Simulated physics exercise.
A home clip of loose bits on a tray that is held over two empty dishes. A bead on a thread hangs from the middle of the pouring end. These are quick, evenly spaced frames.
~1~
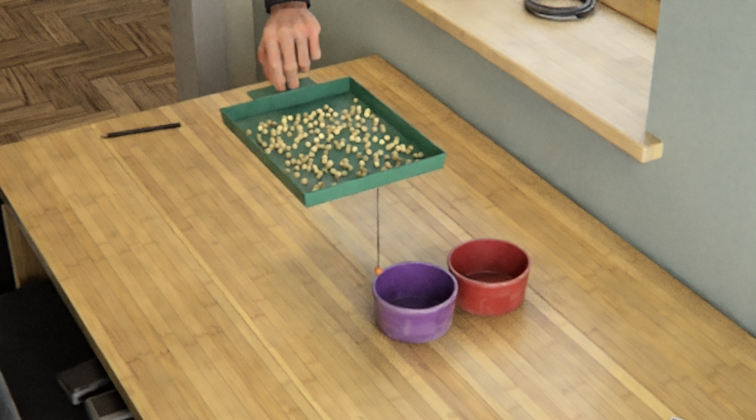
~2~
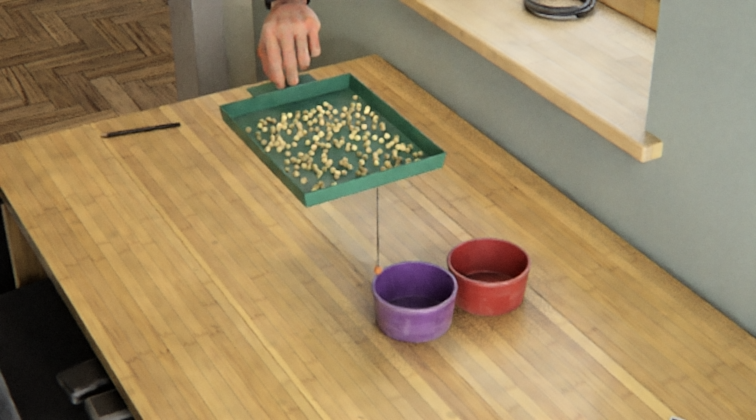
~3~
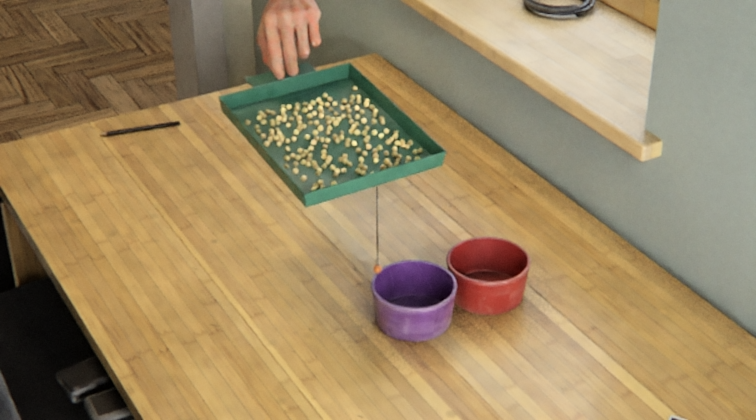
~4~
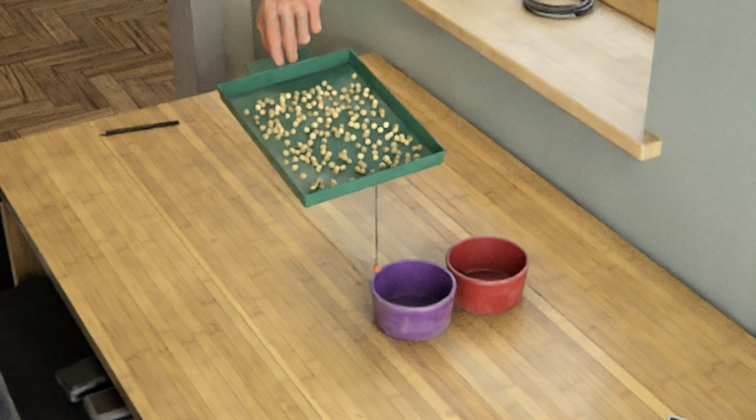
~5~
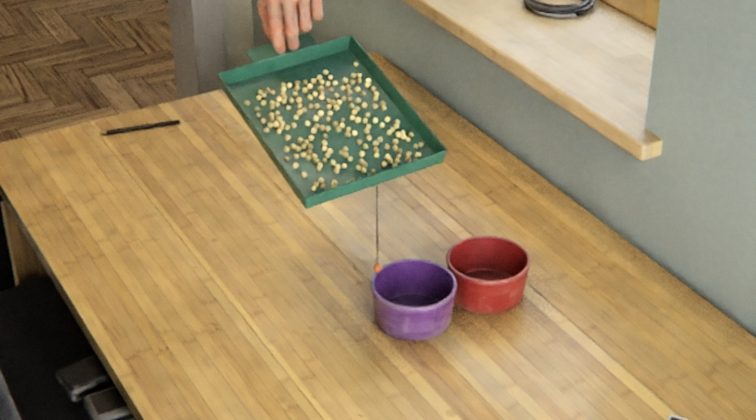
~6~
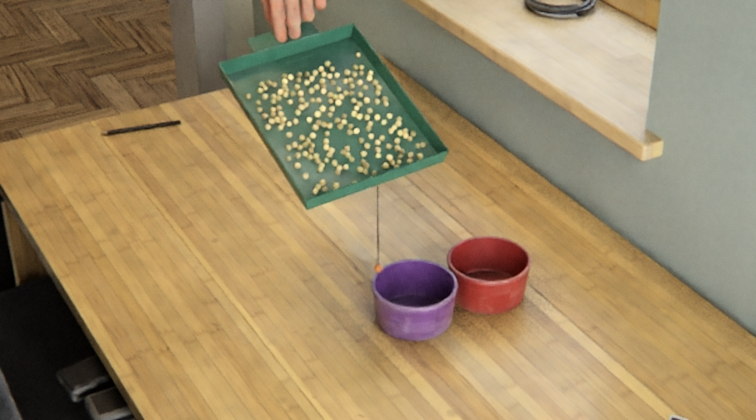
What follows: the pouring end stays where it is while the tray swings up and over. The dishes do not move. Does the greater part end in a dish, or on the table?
Together they catch only the smaller part.
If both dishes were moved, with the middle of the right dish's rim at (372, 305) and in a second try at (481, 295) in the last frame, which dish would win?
One: The right one. Two: The left one.
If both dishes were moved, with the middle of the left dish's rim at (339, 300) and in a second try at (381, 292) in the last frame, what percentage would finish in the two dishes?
Near 70 % and 40 %.
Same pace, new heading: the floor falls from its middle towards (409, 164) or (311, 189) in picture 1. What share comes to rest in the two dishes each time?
In turn 40 and 0 in a hundred.
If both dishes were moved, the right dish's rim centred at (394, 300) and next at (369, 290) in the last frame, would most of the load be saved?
First over half, then the larger part.
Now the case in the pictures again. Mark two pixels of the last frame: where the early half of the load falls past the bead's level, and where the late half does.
First near (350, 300), later near (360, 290).
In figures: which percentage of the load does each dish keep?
Left dish: 20 %, right dish: 0 %.
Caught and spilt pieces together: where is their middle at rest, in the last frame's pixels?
At about (354, 354).
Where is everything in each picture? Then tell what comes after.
In the first frame, corners of the pouring end (306, 192) and (443, 153), level; middle of the load (336, 144), soya beans; left dish (436, 321); right dish (511, 295); bead on its thread (378, 270).
In the second frame, corners of the pouring end (306, 192) and (443, 152), level; middle of the load (335, 142).
In the third frame, corners of the pouring end (306, 192) and (443, 151), tipped barely, lowest at the left corner; middle of the load (335, 137).
In the fourth frame, corners of the pouring end (305, 194) and (443, 150), tipped a little, lowest at the left corner; middle of the load (334, 130).
In the fifth frame, corners of the pouring end (306, 196) and (444, 149), tipped a little, lowest at the left corner; middle of the load (336, 124).
In the sixth frame, corners of the pouring end (308, 198) and (445, 150), tipped clearly, lowest at the left corner; middle of the load (337, 121); left dish (436, 319); right dish (511, 293).
Just after the last frame, tray tipped steeply; almost all on the tray; about a tenth in the air.
A moment on, tray tipped right over; almost all on the tray; just a few in the left dish; about a tenth outside both; just a few in the air.
Further on, tray tipped past a quarter turn; roughly a quarter in the left dish; the larger part outside both.
When it is over, tray tipped past a quarter turn; roughly a quarter in the left dish; not one in the right dish; the larger part outside both.
